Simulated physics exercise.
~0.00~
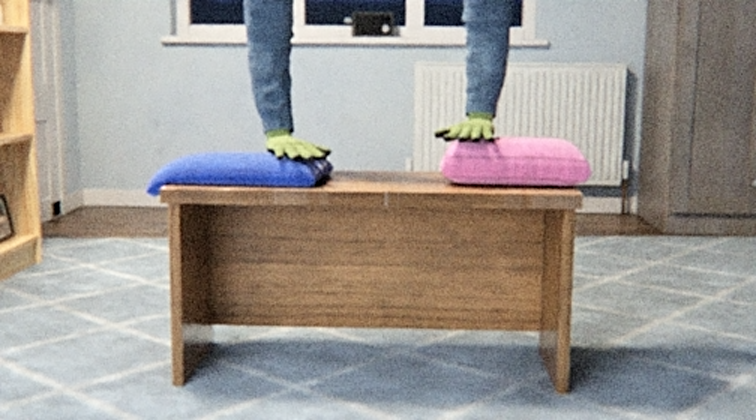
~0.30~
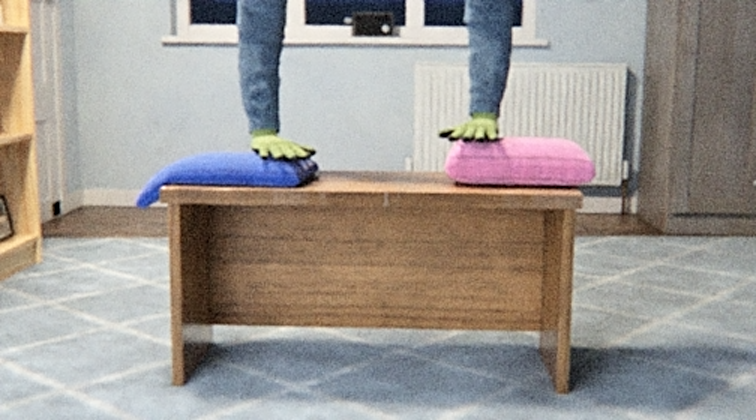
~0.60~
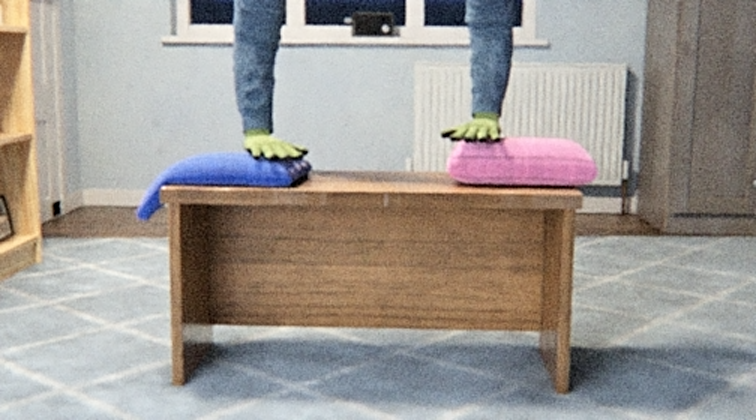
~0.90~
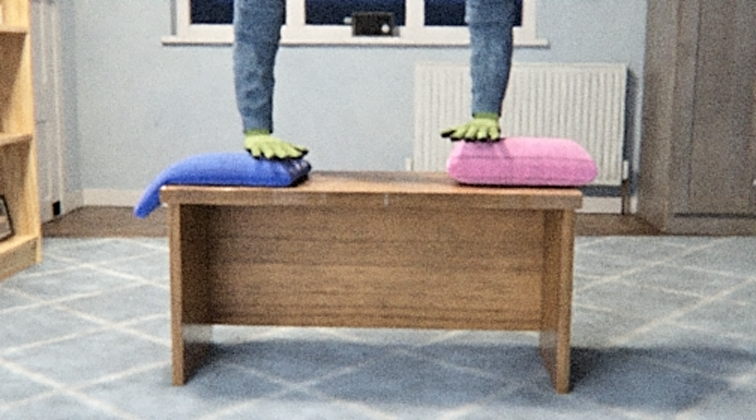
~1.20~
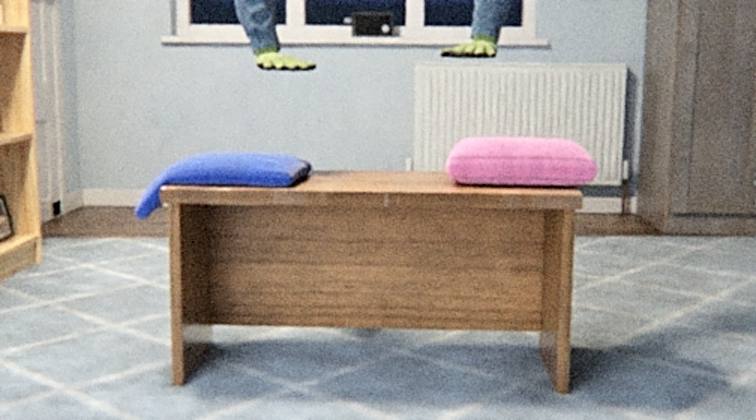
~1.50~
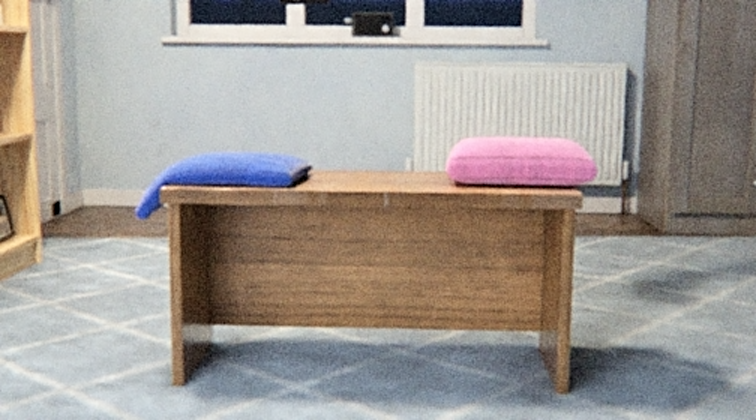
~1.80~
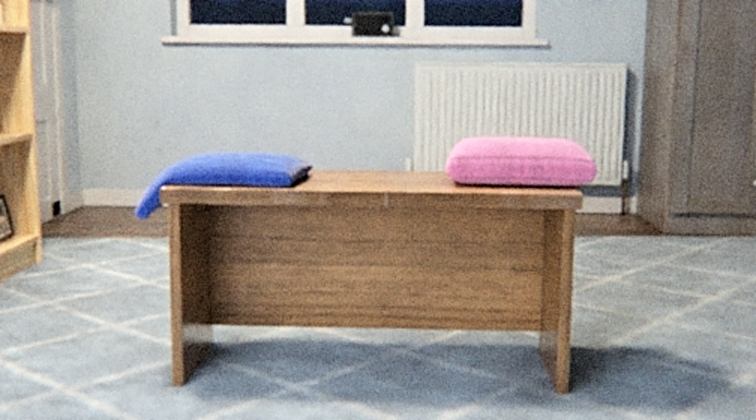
Gloved hands pushing a blue folded blanket and pink soft bag apart on a wooden table, then lifting away, both staying put.
